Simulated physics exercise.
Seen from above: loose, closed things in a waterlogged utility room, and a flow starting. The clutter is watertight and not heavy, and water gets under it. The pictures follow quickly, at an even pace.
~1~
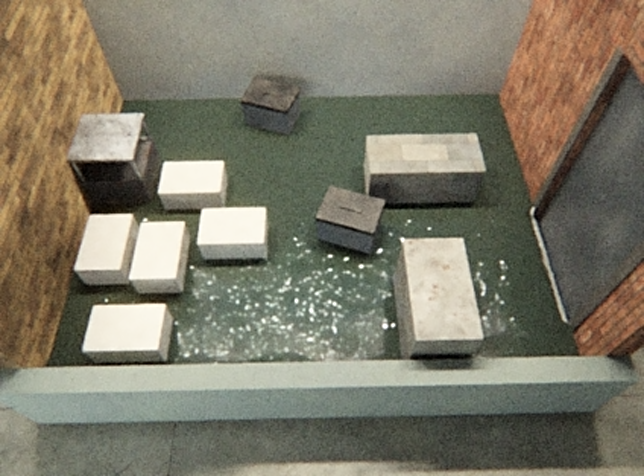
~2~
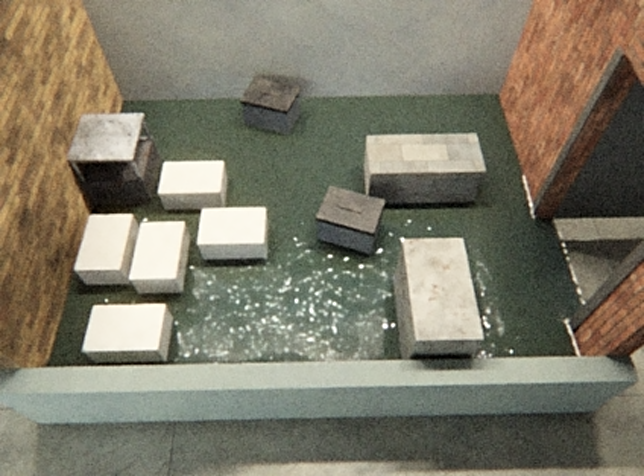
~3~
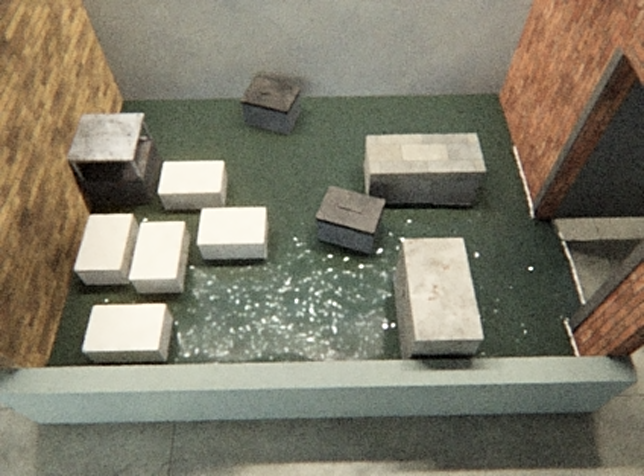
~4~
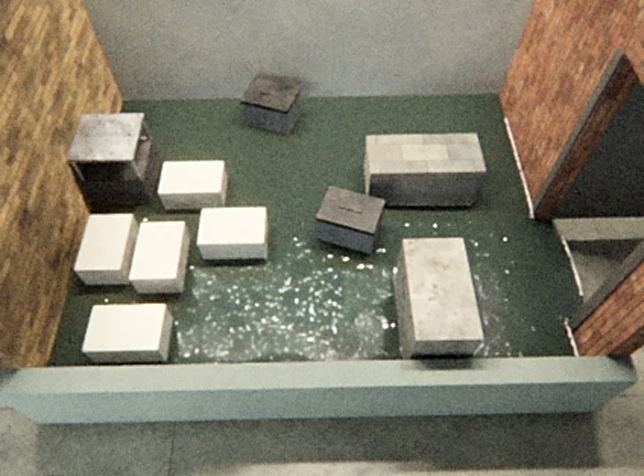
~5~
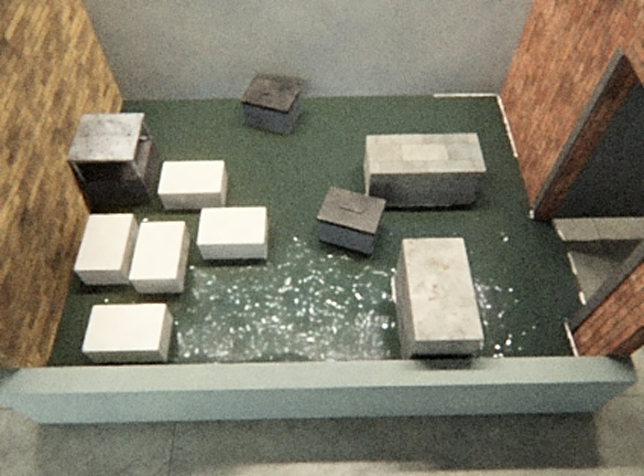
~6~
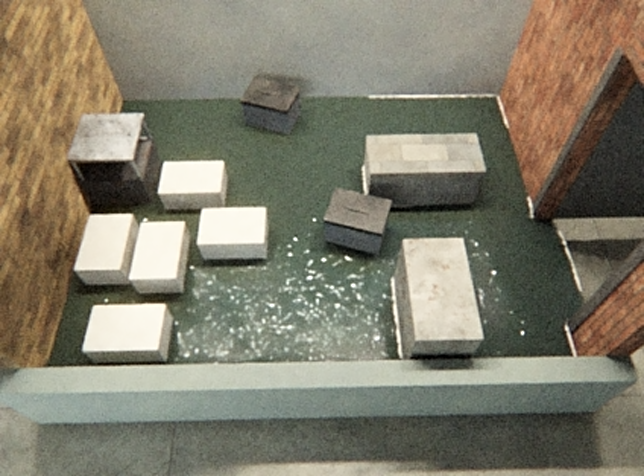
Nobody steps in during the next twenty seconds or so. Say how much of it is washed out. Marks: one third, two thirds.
That comes to less than a third.
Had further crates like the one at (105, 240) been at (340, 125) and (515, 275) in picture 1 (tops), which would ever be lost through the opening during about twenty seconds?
In turn: No, gone.
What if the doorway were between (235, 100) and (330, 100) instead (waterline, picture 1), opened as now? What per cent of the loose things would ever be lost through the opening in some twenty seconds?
I make it 70 per cent.
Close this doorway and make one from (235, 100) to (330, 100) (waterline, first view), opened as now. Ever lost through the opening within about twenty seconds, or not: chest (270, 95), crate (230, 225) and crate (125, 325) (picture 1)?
As listed: Gone, gone, still in.
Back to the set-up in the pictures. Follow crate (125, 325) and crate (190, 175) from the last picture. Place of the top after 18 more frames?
At about (164, 327) and (232, 178).
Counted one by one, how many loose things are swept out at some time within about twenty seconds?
The number is 2.
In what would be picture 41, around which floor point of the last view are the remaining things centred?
Near (265, 232).
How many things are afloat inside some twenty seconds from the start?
It comes to 5.
A moment on, 0 of 7 are out; 7 afloat.
Next, 1 of 7 are out; 6 afloat.
Later, 2 of 7 are out; 5 afloat.
In the end, 2 of 7 are out; 5 afloat.
